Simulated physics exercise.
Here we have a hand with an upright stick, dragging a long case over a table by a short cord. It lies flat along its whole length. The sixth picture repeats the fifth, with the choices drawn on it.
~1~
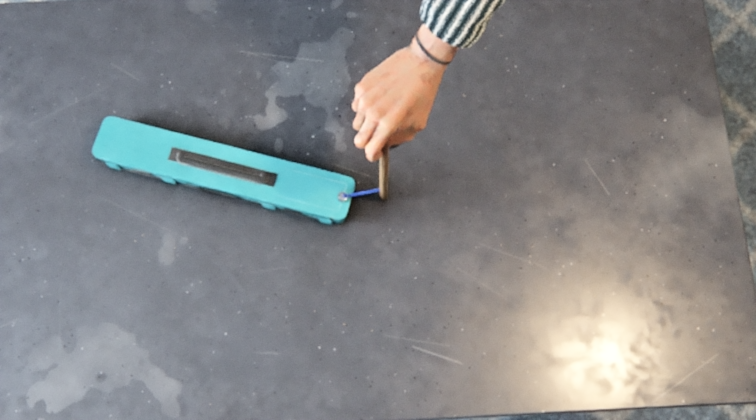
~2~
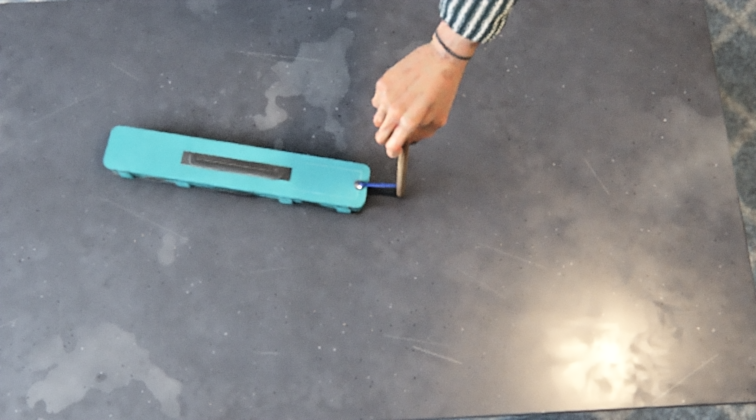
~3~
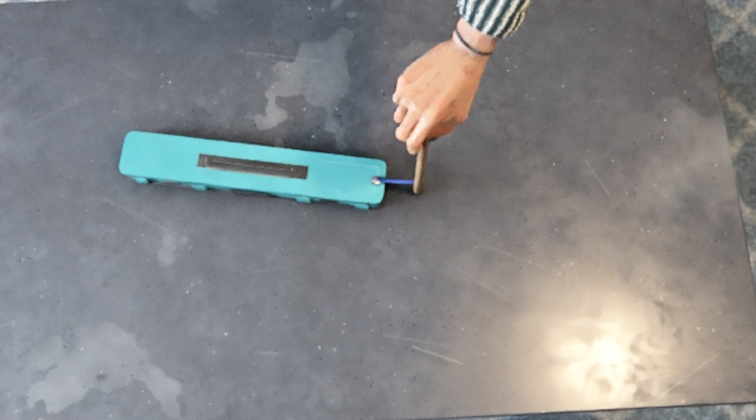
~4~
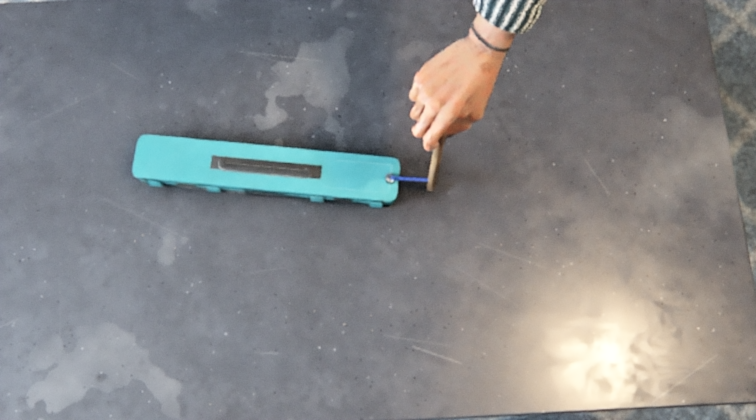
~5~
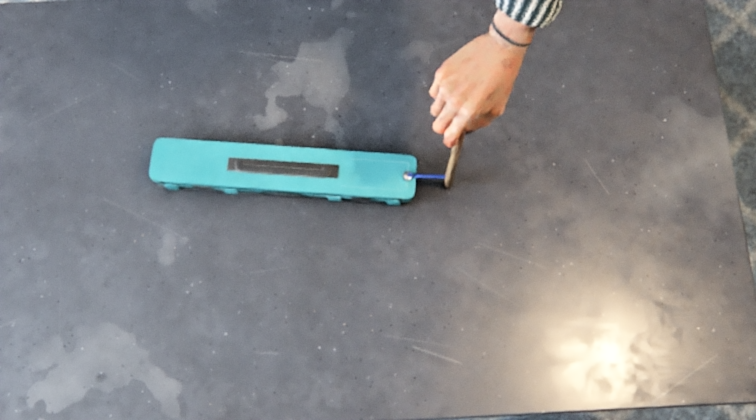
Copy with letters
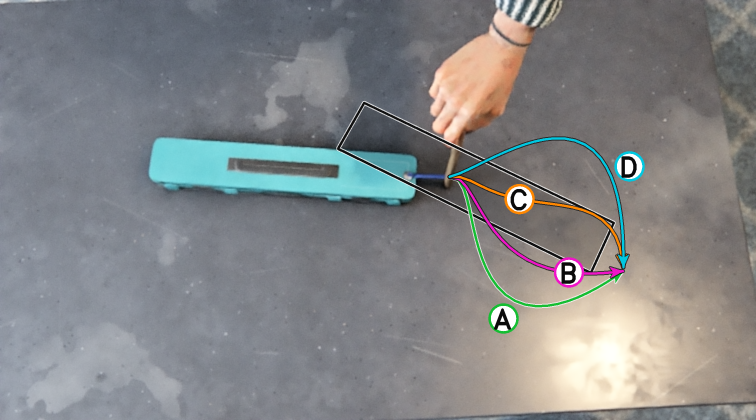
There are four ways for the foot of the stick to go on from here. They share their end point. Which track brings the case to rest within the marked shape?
Take D.
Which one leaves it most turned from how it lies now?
That is D.
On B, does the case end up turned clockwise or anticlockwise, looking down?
Clockwise.
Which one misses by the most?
That is A.
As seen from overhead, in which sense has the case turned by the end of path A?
On that path, clockwise.
On the copy, A from (449, 177) via (498, 287) to (623, 271); B from (449, 177) via (518, 254) to (623, 271); C from (449, 177) via (551, 204) to (623, 268); D from (449, 177) via (585, 144) to (623, 268); the outline at (474, 185).
On D. First, foot of the stick (541, 141), middle of the case (376, 159).
Then, foot of the stick (614, 186), middle of the case (449, 161).
Finally, foot of the stick (622, 272), middle of the case (475, 184); it lies in the outline.
By contrast, A leaves its middle at (453, 240); B leaves its middle at (455, 226); C leaves its middle at (465, 203).
